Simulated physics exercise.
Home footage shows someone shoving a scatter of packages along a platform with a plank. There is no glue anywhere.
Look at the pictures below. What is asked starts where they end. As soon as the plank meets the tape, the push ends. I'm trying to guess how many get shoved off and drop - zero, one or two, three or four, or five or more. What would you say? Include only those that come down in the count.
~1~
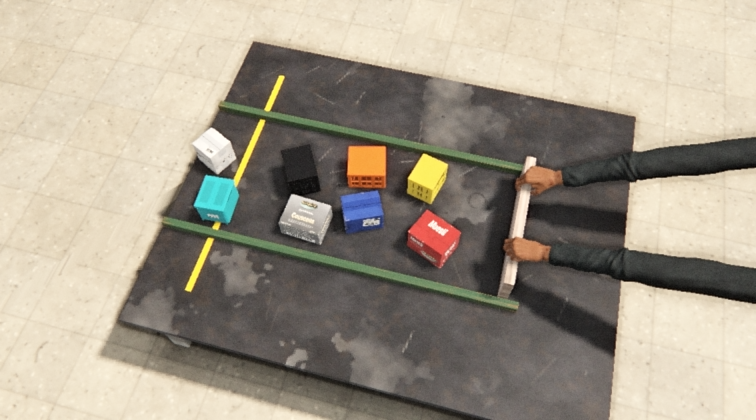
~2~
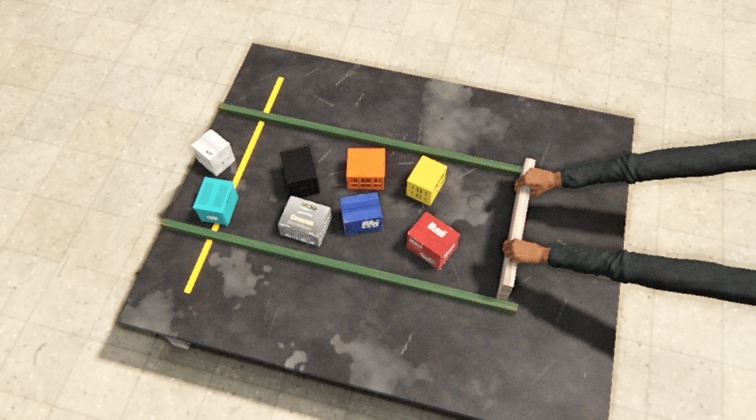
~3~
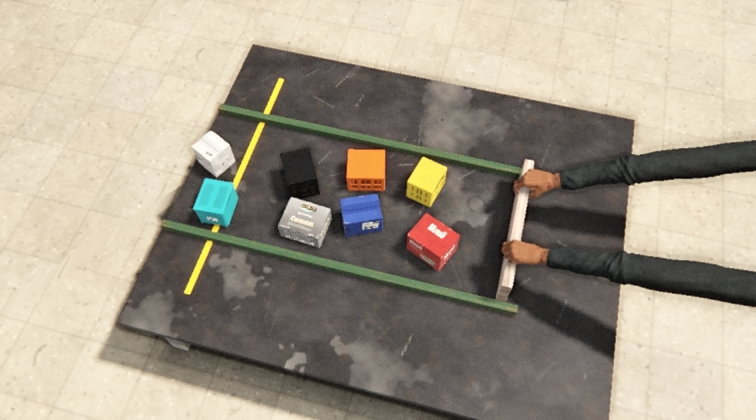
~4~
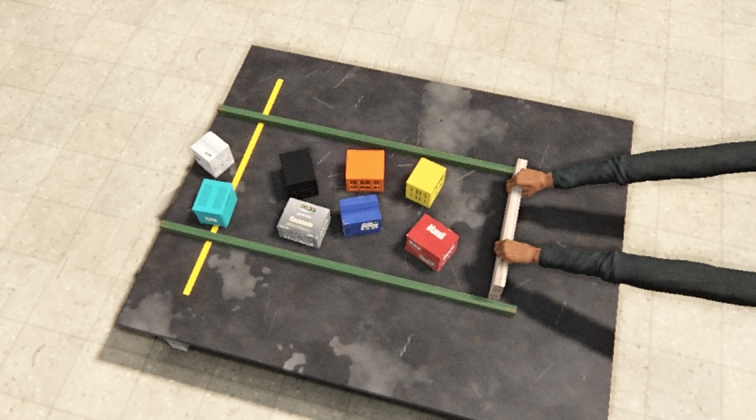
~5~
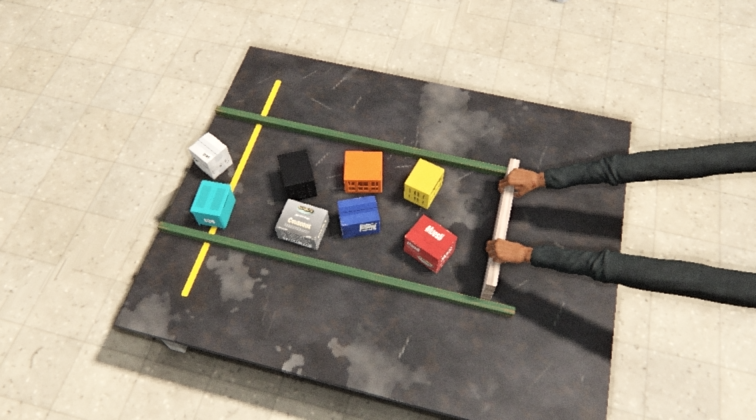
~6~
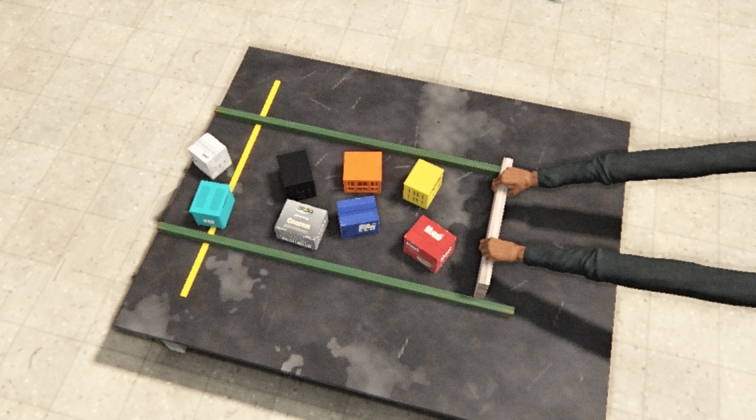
I would say three or four.
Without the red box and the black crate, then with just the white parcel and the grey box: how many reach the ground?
Going first to second: 1 and 2.
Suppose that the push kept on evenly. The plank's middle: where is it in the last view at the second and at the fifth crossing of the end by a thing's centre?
Its middle is near (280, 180) and then near (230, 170).
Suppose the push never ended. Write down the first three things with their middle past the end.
Earliest to latest, that's the white parcel, the turquoise tote and the black crate.
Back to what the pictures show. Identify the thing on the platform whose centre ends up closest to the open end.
That's the orange crate.
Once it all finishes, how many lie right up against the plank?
The count in contact is 3.
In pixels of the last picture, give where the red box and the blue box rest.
The red box stops around (199, 199); the blue box around (211, 170).
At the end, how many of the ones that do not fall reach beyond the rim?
So the number is 1.
Soon after, none off yet; white parcel at rest near (210, 156); turquoise tote at rest near (213, 205); black crate at rest near (297, 176).
Then, none off yet; white parcel at rest near (210, 156); turquoise tote at rest near (213, 205); black crate moved about its own width near (273, 164).
Further on, none off yet; white parcel moved about its own width near (185, 153); turquoise tote moved about its own width near (172, 197); black crate moved well along near (214, 150).
By the end, the number that fall off is three or four; fallen, grey box, black crate, turquoise tote and white parcel.
